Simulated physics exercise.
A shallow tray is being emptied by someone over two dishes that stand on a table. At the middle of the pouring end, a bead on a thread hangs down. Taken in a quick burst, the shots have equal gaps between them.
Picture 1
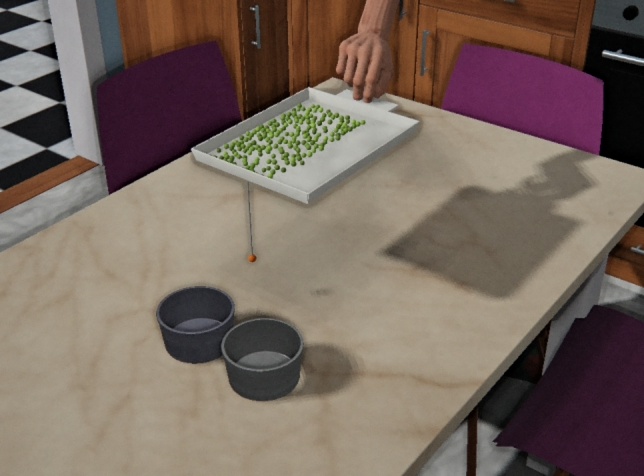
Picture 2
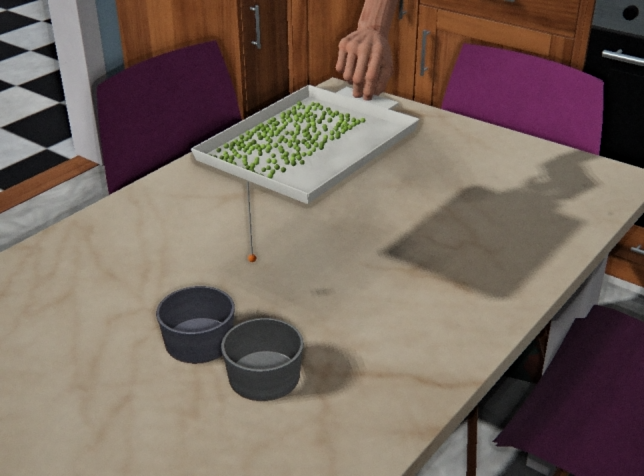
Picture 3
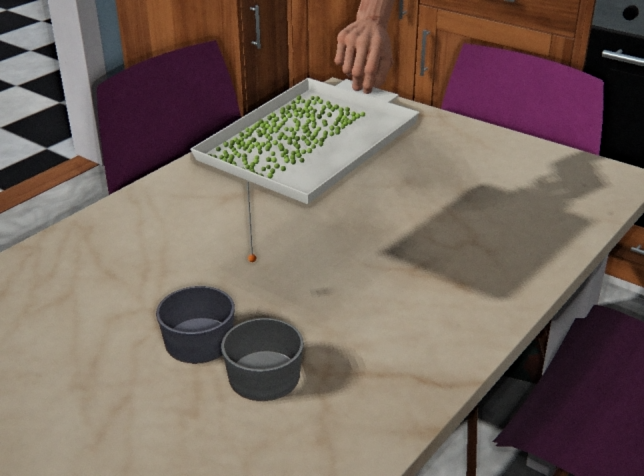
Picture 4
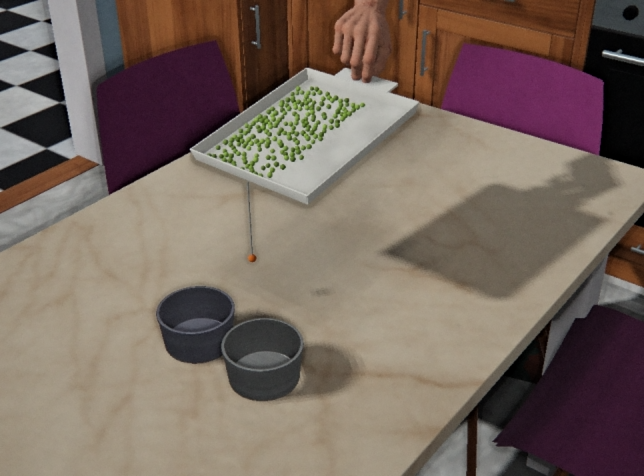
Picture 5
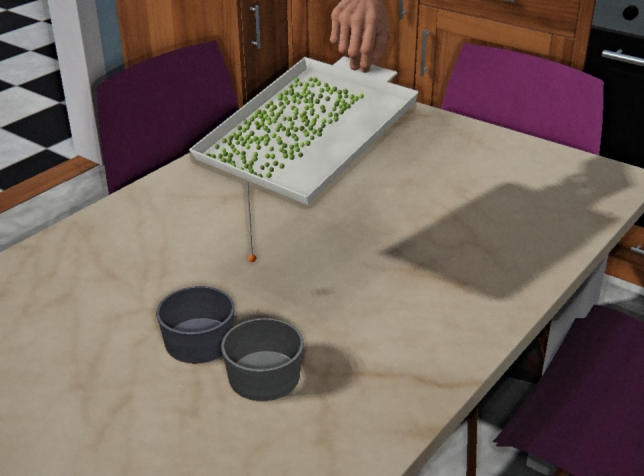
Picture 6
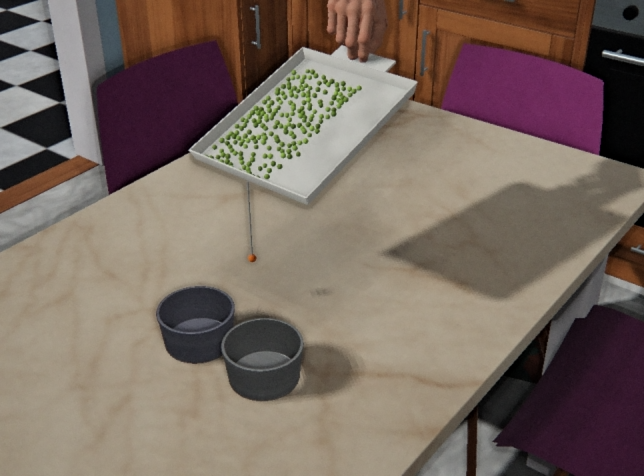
In a kitchen seen from above at an angle, a pale marble-patterned table stands among purple chairs, with wooden cabinets and a black-and-white checked floor behind. Two dark grey dishes sit side by side near the front, below a white tray of small green peas and an orange bead hanging on a thread. A hand at the tray's far end slowly raises it, tilting the tray slightly towards the dishes, while the camera stays still.
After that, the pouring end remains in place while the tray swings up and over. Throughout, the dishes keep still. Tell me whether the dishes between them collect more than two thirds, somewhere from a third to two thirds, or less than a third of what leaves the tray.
Between them they collect less than a third.
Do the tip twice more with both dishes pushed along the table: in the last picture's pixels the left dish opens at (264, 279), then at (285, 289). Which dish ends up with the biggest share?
The one on the left side, then the one on the left side.
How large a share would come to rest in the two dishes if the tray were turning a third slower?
I'd say 0 percent or thereabouts.
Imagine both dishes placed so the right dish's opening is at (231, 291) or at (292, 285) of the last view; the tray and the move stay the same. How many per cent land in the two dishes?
I'd expect some 70 percent, and then some 20 percent.
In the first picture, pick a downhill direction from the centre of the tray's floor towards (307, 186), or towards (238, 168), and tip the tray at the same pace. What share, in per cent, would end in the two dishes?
It comes to about 0 per cent the first time and about 0 per cent the second.
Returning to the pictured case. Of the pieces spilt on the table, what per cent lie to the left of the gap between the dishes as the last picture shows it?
Roughly 40 percent.
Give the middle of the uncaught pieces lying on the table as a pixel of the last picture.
Somewhere near (234, 320), I think.
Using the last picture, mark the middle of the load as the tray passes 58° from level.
I'd mark the middle close to (241, 165).
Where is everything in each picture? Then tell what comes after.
The first frame shows corners of the pouring end (196, 149) and (307, 191), level; middle of the load (282, 139), dried peas; left dish (170, 341); right dish (237, 378); bead on its thread (252, 258).
The second frame shows corners of the pouring end (195, 149) and (307, 192), level; middle of the load (282, 138).
The third frame shows corners of the pouring end (195, 149) and (307, 192), tipped barely, level across its low end; middle of the load (282, 135).
The fourth frame shows corners of the pouring end (194, 149) and (306, 193), tipped a little, level across its low end; middle of the load (281, 130).
The fifth frame shows corners of the pouring end (194, 149) and (306, 194), tipped a little, level across its low end; middle of the load (280, 126).
The sixth frame shows corners of the pouring end (193, 149) and (305, 195), tipped clearly, level across its low end; middle of the load (277, 123), about a tenth on the move; left dish (170, 341); right dish (237, 378).
Just after the last frame, tray tipped steeply; almost all on the tray; just a few in the right dish; just a few in the left dish; just a few outside both; about a tenth in the air.
A moment on, tray tipped right over; roughly two thirds on the tray; just a few in the left dish; about a tenth outside both; roughly a third in the air.
Further on, tray tipped past a quarter turn; just a few in the right dish; about a tenth in the left dish; the larger part outside both.
When it is over, tray tipped past a quarter turn; just a few in the right dish; about a tenth in the left dish; the larger part outside both.
